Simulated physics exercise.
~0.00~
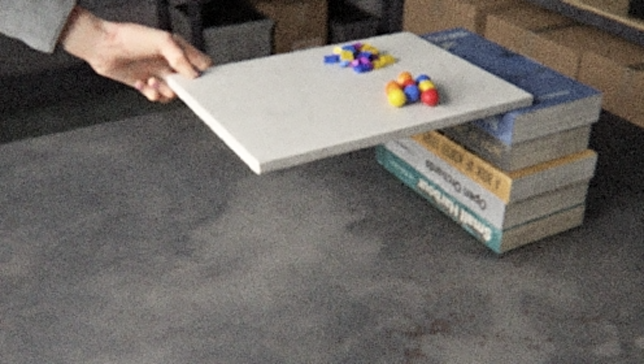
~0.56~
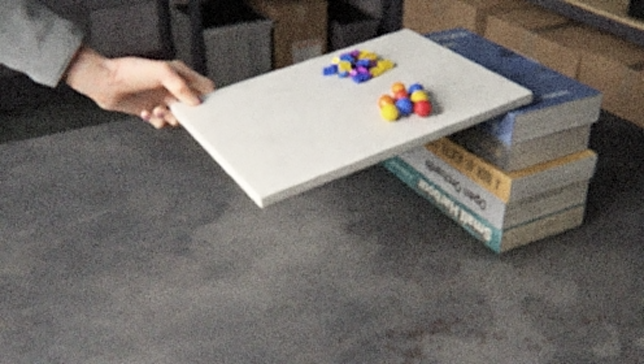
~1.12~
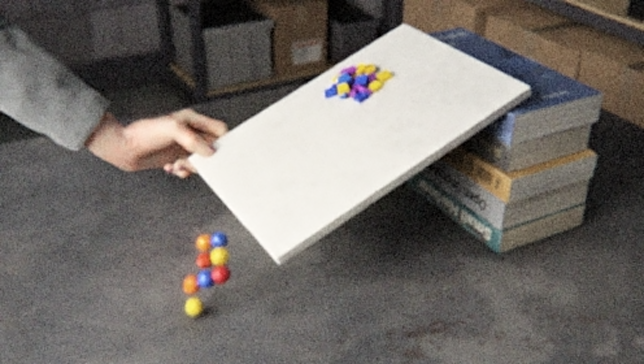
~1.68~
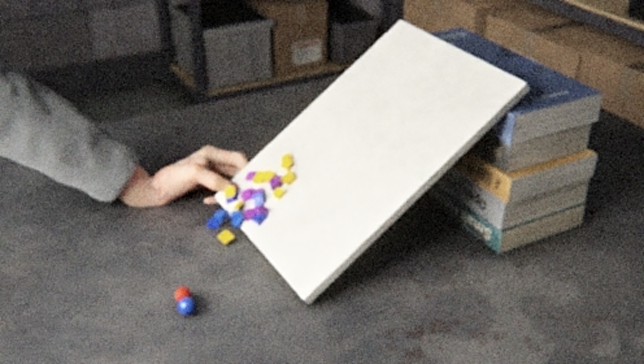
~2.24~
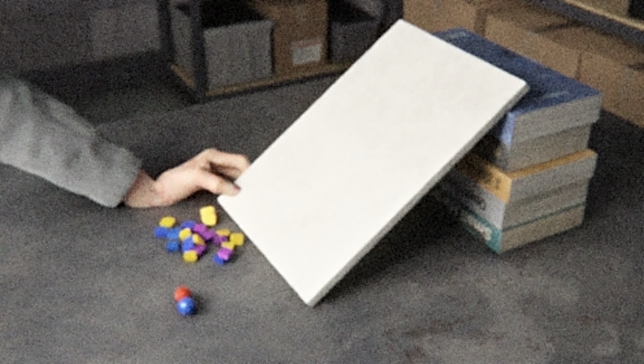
On a dark grey counter, a hand lowered its end of a white board propped on books, and the round colourful beads rolled off first, mostly out of view, before the small colourful blocks slid down and settled at its foot.
